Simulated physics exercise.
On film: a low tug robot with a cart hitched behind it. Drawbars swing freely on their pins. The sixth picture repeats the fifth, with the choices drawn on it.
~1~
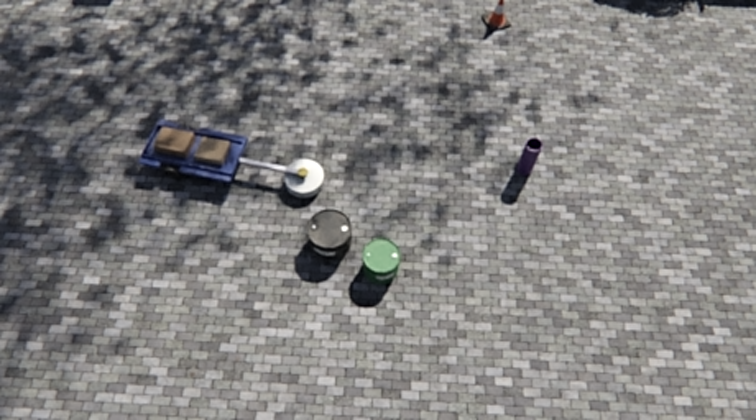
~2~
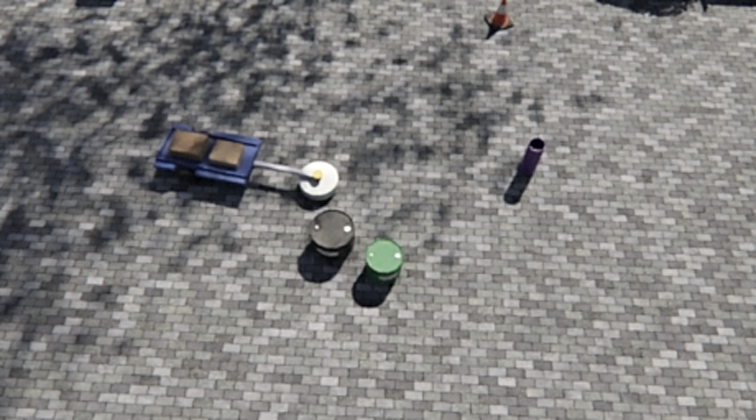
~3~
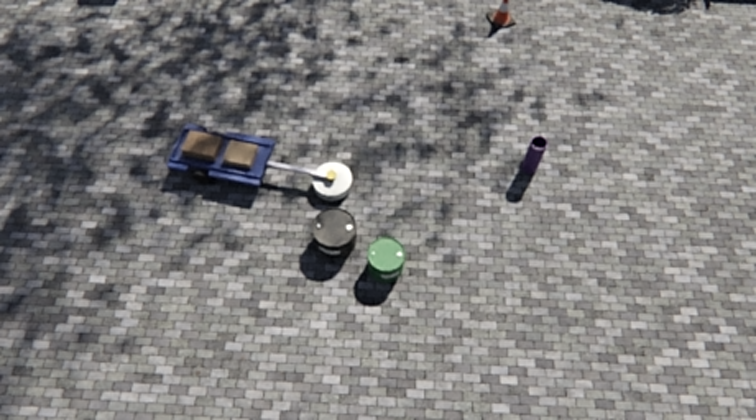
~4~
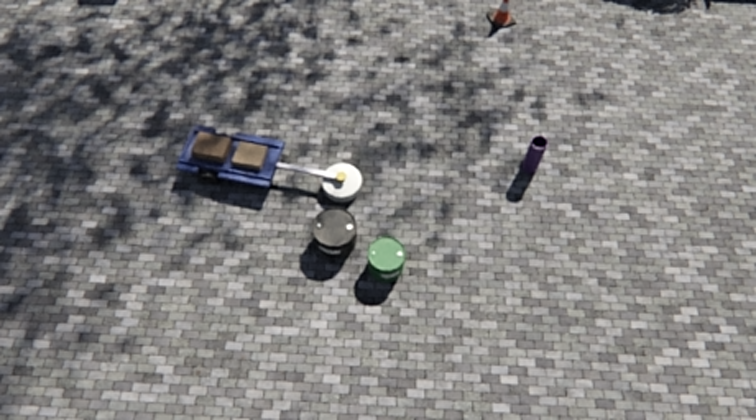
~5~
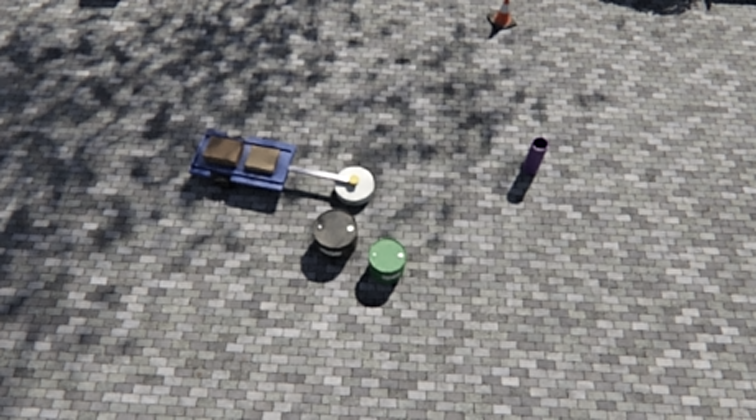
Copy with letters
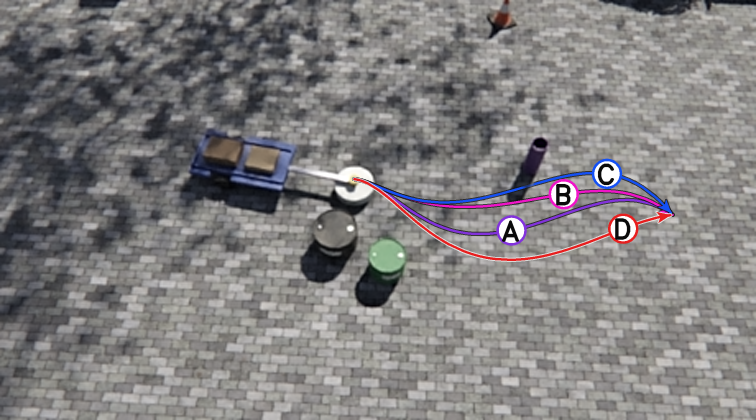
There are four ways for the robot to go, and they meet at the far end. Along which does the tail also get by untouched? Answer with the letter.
Choose route B.
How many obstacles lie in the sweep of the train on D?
In all, two.
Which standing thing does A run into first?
First the black tub.
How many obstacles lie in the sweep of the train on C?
In all, one.
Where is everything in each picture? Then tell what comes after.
The first frame shows blue cart (194, 149); purple post (524, 169); green tub (381, 268).
The second frame shows robot (319, 180); blue cart (208, 152); purple post (527, 169).
The third frame shows robot (332, 180); blue cart (222, 153); black tub (336, 241).
The fourth frame shows robot (342, 181); blue cart (231, 154); green tub (386, 266).
The fifth frame shows robot (354, 185); blue cart (243, 158); purple post (530, 168); green tub (387, 268); black tub (337, 242).
On the marked copy, A from (354, 179) via (512, 230) to (673, 215); B from (354, 179) via (514, 203) to (673, 215); C from (354, 179) via (517, 189) to (671, 213); D from (354, 179) via (510, 260) to (670, 215).
Following B. Soon after the start, robot (463, 213), cart (349, 183).
Later, robot (573, 198), cart (459, 191).
In the end, robot (668, 220), cart (553, 197); nothing has been touched.
As for the rest, A meets the black tub; C meets the purple post; D meets the green tub and black tub.
